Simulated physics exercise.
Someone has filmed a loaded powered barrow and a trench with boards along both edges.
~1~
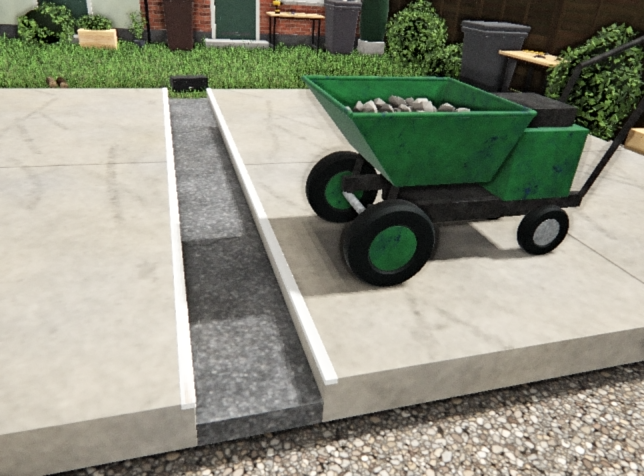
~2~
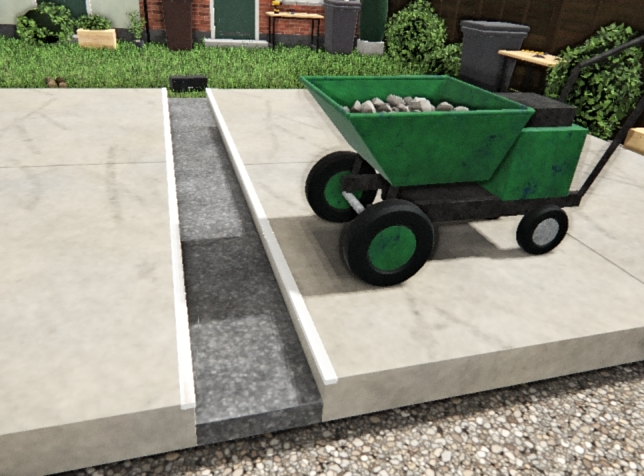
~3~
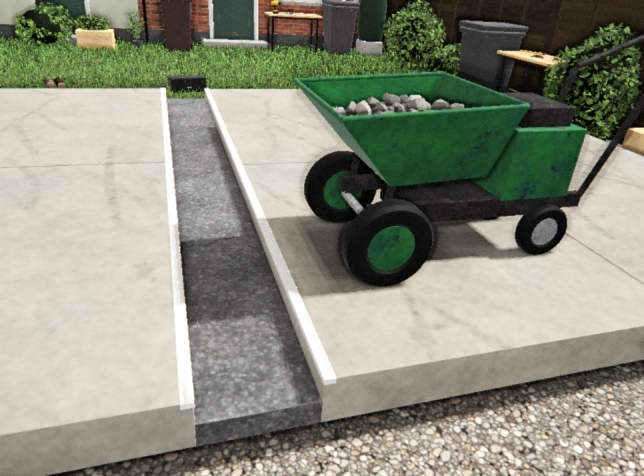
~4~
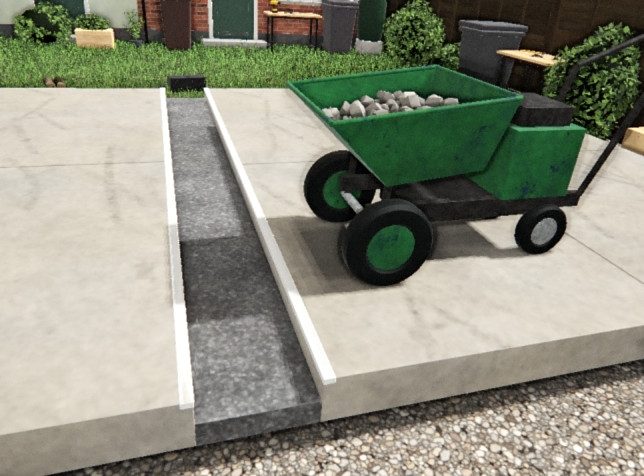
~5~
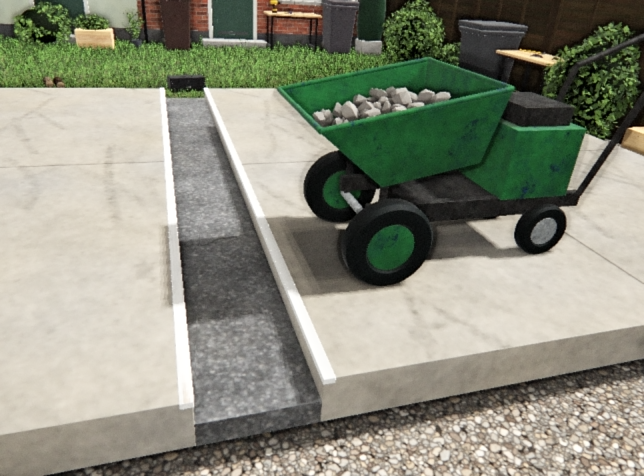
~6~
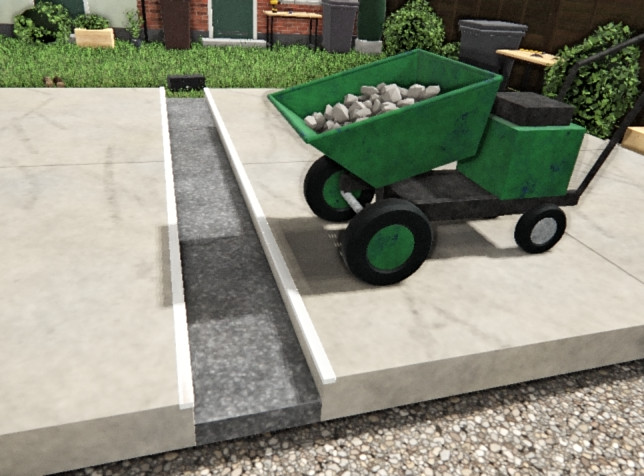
The green skip of a powered barrow, loaded with grey broken stones, starts level and tilts slowly forward to the left, its front lip dipping as its back lifts, while the wheels and camera stay still. The barrow stands right of a shallow dark trench edged with white boards. The view looks slightly down across pale paving, with gravel in front and grass and brick behind.
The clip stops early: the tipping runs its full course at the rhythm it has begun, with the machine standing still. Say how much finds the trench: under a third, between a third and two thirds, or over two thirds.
In the trench: Over two thirds.
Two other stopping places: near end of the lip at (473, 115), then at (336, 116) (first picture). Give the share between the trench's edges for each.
In turn 30 and 60 in a hundred.
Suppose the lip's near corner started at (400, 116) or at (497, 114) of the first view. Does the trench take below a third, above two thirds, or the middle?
First over two thirds, then less than a third.
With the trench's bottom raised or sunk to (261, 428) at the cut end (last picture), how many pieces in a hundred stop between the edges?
Close to 100 per cent.
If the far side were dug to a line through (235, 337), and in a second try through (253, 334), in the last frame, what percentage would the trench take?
About 20 and 0 per cent.
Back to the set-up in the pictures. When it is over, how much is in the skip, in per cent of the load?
About 10 per cent.
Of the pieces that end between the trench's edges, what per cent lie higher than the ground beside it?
About 25 per cent.
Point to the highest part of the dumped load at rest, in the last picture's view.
Close to (208, 255).
Shortly afterwards, skip tipped steeply; the whole lot in the skip.
Next, skip tipped right over; the bulk in the skip; a little in or heaped over the trench.
Some moments later, skip tipped right over; near a quarter in the skip; near two thirds in or heaped over the trench; a little beyond it.
In the end, skip tipped right over; a little in the skip; the bulk in or heaped over the trench; a little beyond it.
